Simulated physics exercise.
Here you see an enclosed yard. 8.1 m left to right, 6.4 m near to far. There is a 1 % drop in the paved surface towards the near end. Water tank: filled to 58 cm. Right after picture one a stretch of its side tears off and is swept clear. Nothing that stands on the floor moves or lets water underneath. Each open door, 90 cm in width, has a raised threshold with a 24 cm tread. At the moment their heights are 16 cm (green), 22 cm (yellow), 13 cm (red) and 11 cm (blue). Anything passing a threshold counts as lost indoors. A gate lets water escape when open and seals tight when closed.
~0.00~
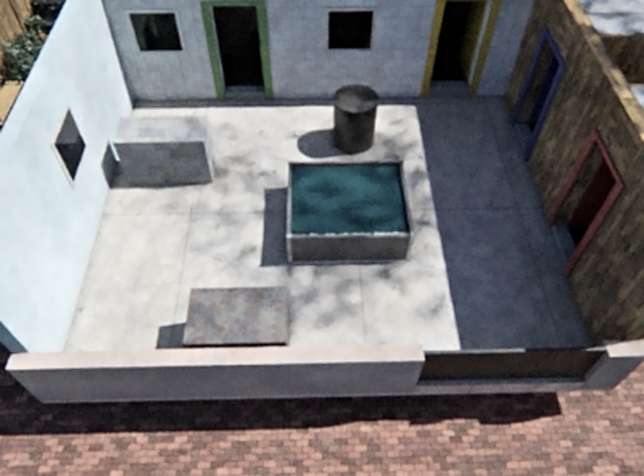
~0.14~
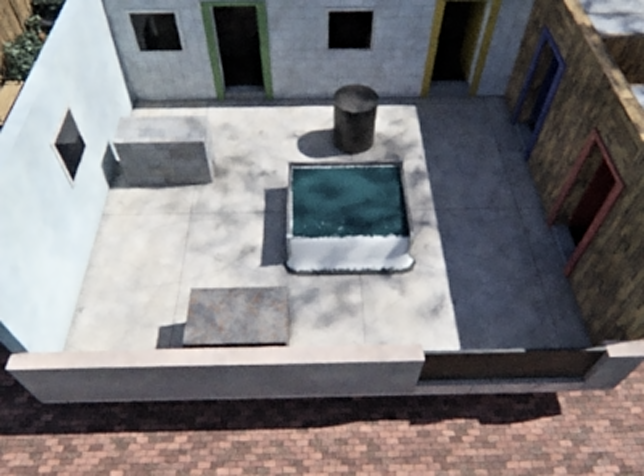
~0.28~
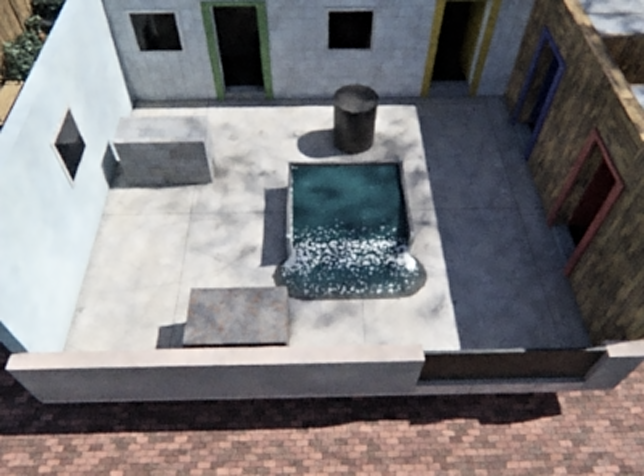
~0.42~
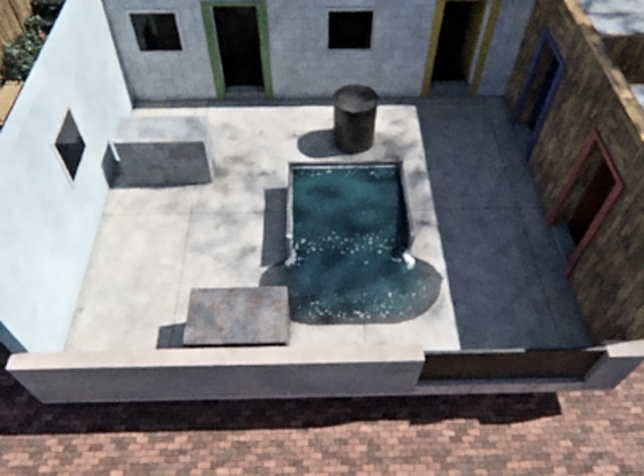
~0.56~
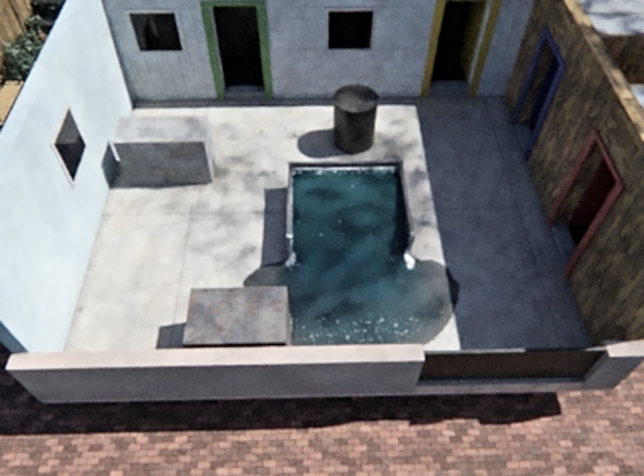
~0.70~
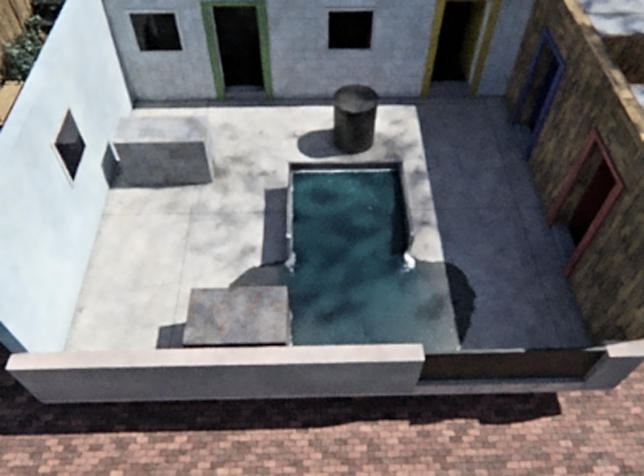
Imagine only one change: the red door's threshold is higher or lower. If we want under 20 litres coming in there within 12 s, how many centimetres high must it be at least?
About 7.5 centimetres.
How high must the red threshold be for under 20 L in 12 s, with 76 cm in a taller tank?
Step height: Approx. 11.0 cm.
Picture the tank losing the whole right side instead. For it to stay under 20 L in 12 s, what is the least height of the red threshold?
Near 23 cm.
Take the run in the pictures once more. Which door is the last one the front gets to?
Last: Green.
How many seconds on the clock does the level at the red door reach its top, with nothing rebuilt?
I'd guess close to 4.0 seconds.
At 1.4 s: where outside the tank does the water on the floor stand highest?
Near pixel (300, 362).
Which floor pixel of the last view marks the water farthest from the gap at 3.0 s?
At about (56, 378).
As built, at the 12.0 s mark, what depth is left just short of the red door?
Depth: Near 4.0 cm.
After 1.4 s water covers 15 % of the floor, deepest (46 cm) near (300, 362); it has not reached the red door.
After 3.0 s water covers 35 % of the floor, deepest (31 cm) near (577, 367); 6 cm at the red door, 0 litres in over its 13 cm threshold.
After 12.0 s water covers 95 % of the floor, deepest (7 cm) near (142, 376); 4 cm at the red door, 1 litre in over its 13 cm threshold.
At the red door as built, the water arrived by 2.8 s and peaked near 14 cm at 4.0 s.
Run again over the same 12 s with other heights there, 33 litres in over 6 cm, 11 litres over 9 cm. The limit of 20 litres is kept from about 7.5 cm up.
